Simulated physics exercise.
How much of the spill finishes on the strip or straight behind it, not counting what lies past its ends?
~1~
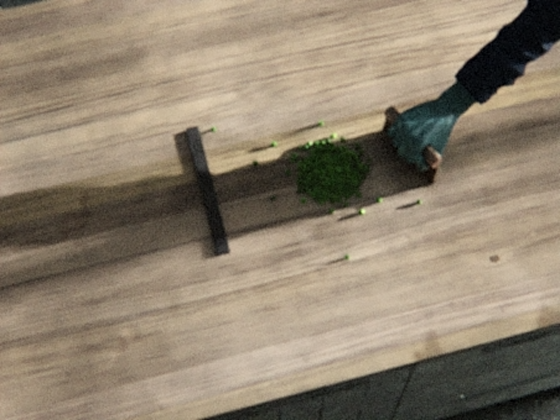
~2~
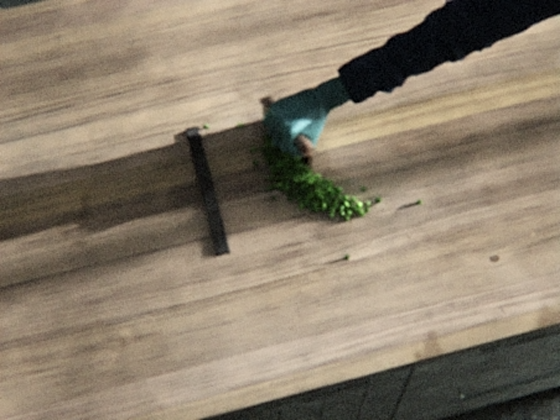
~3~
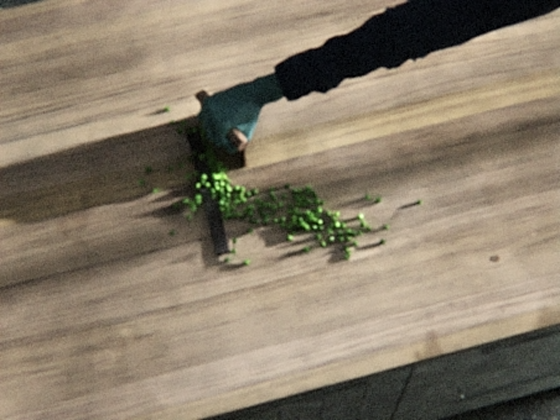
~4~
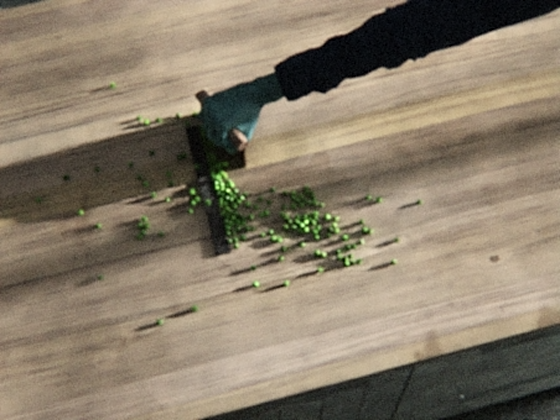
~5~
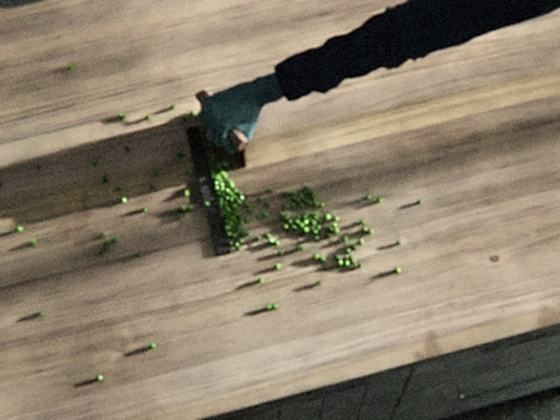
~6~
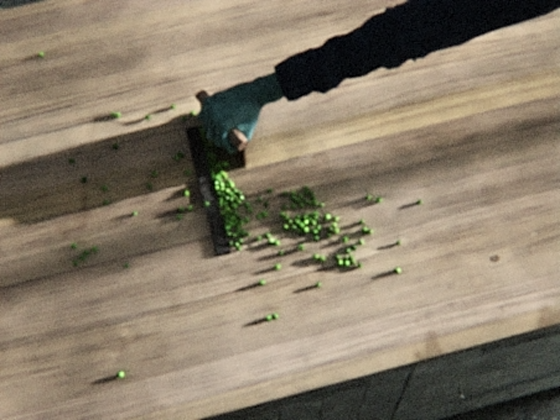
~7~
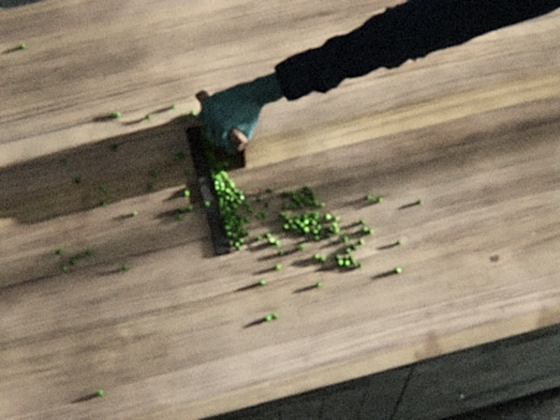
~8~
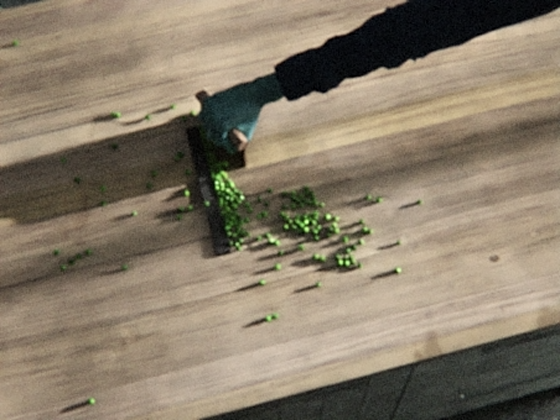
A moderate share finishes there, more than just a few stray peas but well short of half. Most of the peas come to rest elsewhere on the wooden surface.
On a wooden surface with a dark strip fixed across it, a teal-gloved hand holds a scraper to the right of a heap of small green peas. The hand sweeps the scraper left, driving the peas ahead of it toward the strip, and they bunch and trail out toward the lower right. The scraper stops at the upper part of the strip and stays there while peas spill around it and some scatter away to the left. The last rollers slow down, leaving a dense cluster along the strip, a loose patch to its right and scattered peas across the wood.
